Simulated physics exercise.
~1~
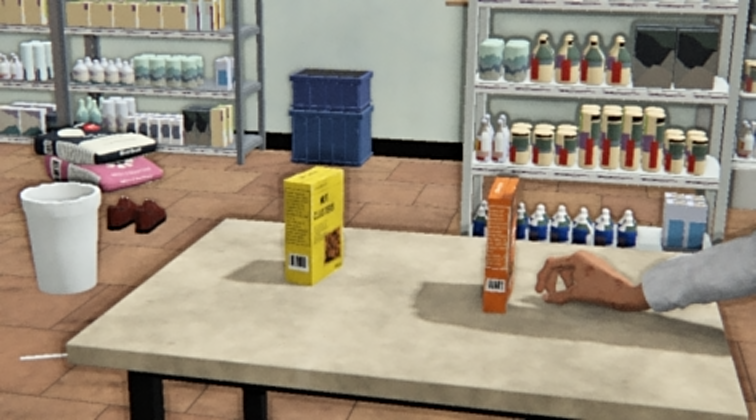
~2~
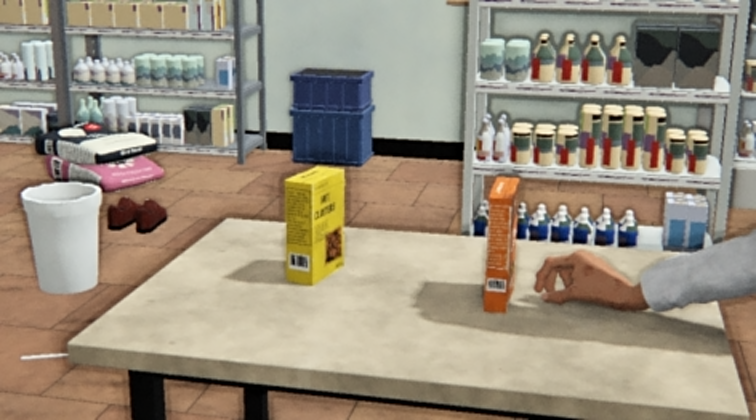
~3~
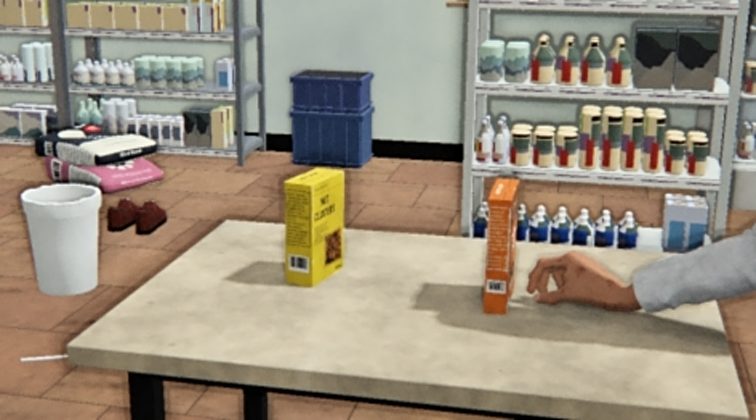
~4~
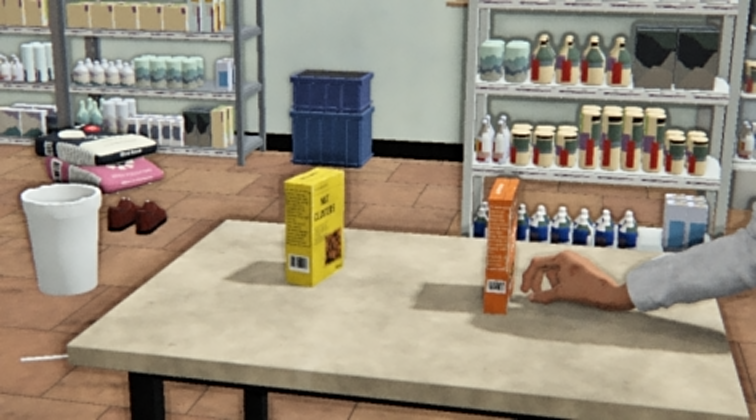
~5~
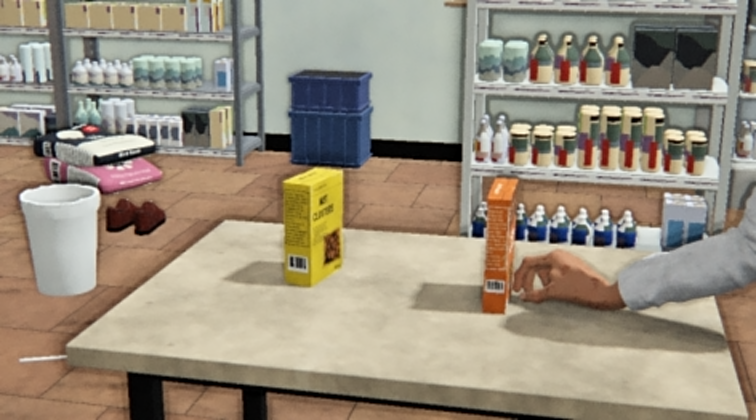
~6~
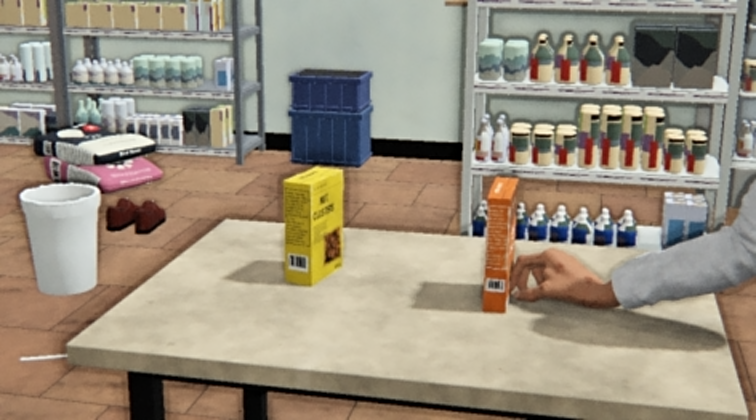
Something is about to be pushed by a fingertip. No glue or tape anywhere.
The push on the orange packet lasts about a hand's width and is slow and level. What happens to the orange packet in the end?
The orange packet holds its position upright.
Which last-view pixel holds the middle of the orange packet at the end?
At about (425, 239).
Then, 0.30 s on from there, orange packet shifted a little near (488, 243).
Then, 0.80 s on from there, orange packet shifted a little near (465, 241).
Then, 1.20 s on from there, orange packet shifted about its own width near (448, 240).
Then, 1.60 s on from there, orange packet shifted about its own width near (431, 239).
In the end, moved from the start, orange packet. At the end, from the last picture's camera, orange packet near (426, 238).
